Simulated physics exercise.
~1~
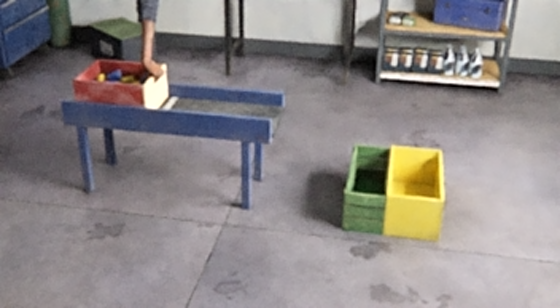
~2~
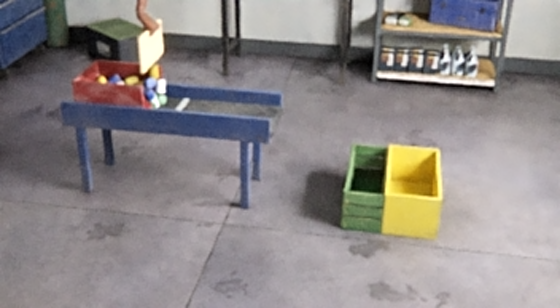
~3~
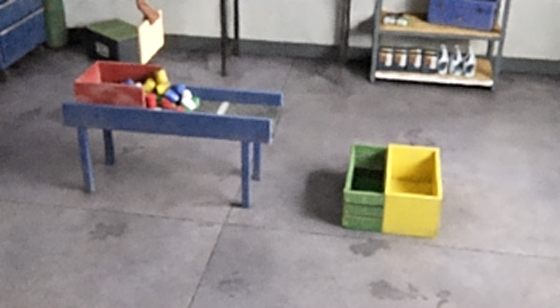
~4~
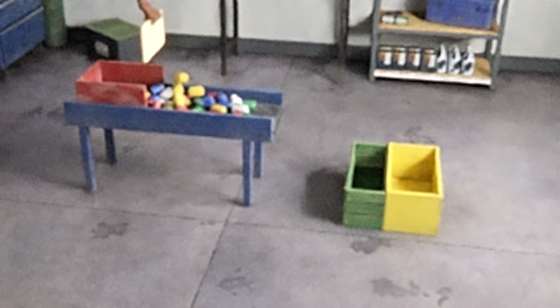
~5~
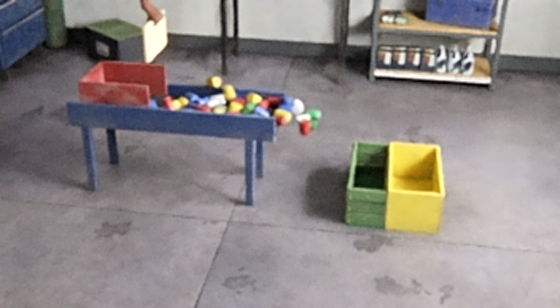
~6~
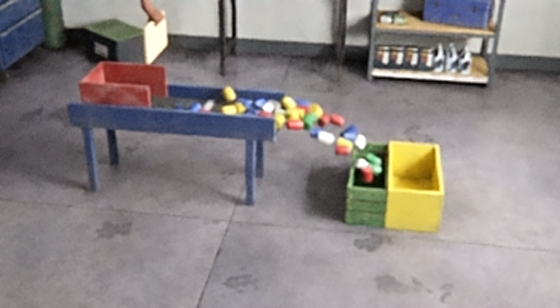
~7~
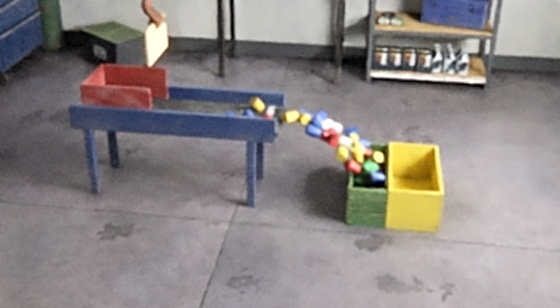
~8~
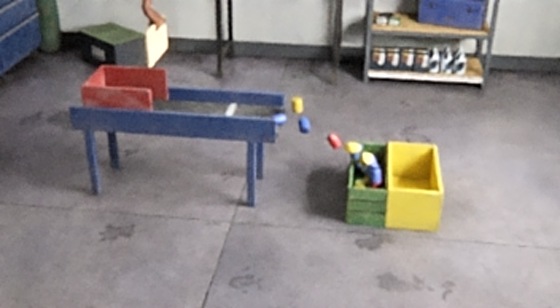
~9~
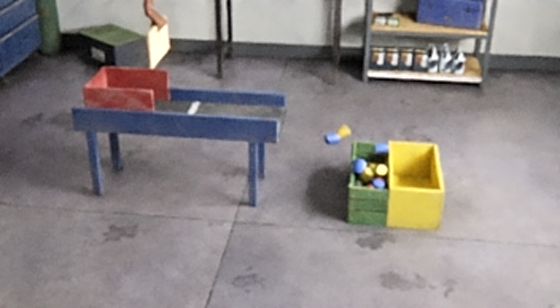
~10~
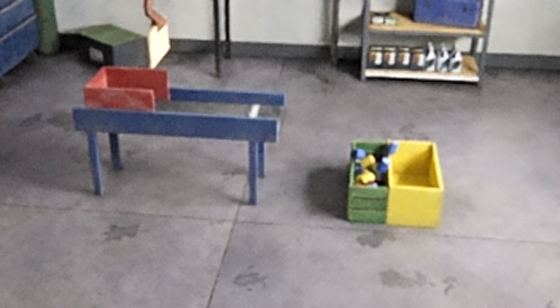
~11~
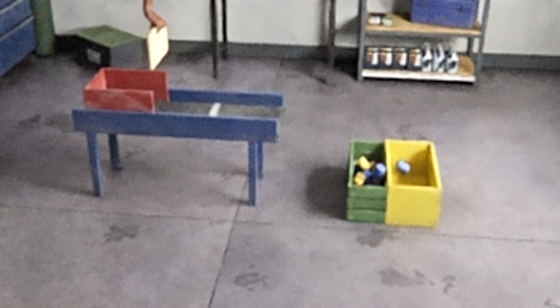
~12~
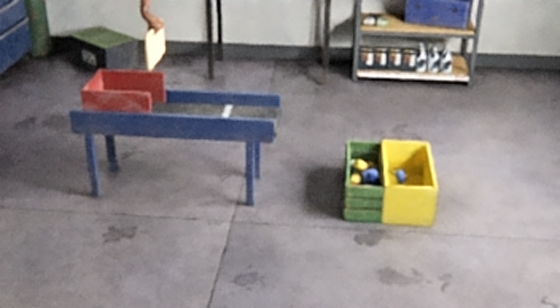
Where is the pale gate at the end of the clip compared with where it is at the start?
At the start the gate stands down at the right side of the red pen, closing it off. By the end it is higher up, held upright by the hand above the belt and clear of the pen.
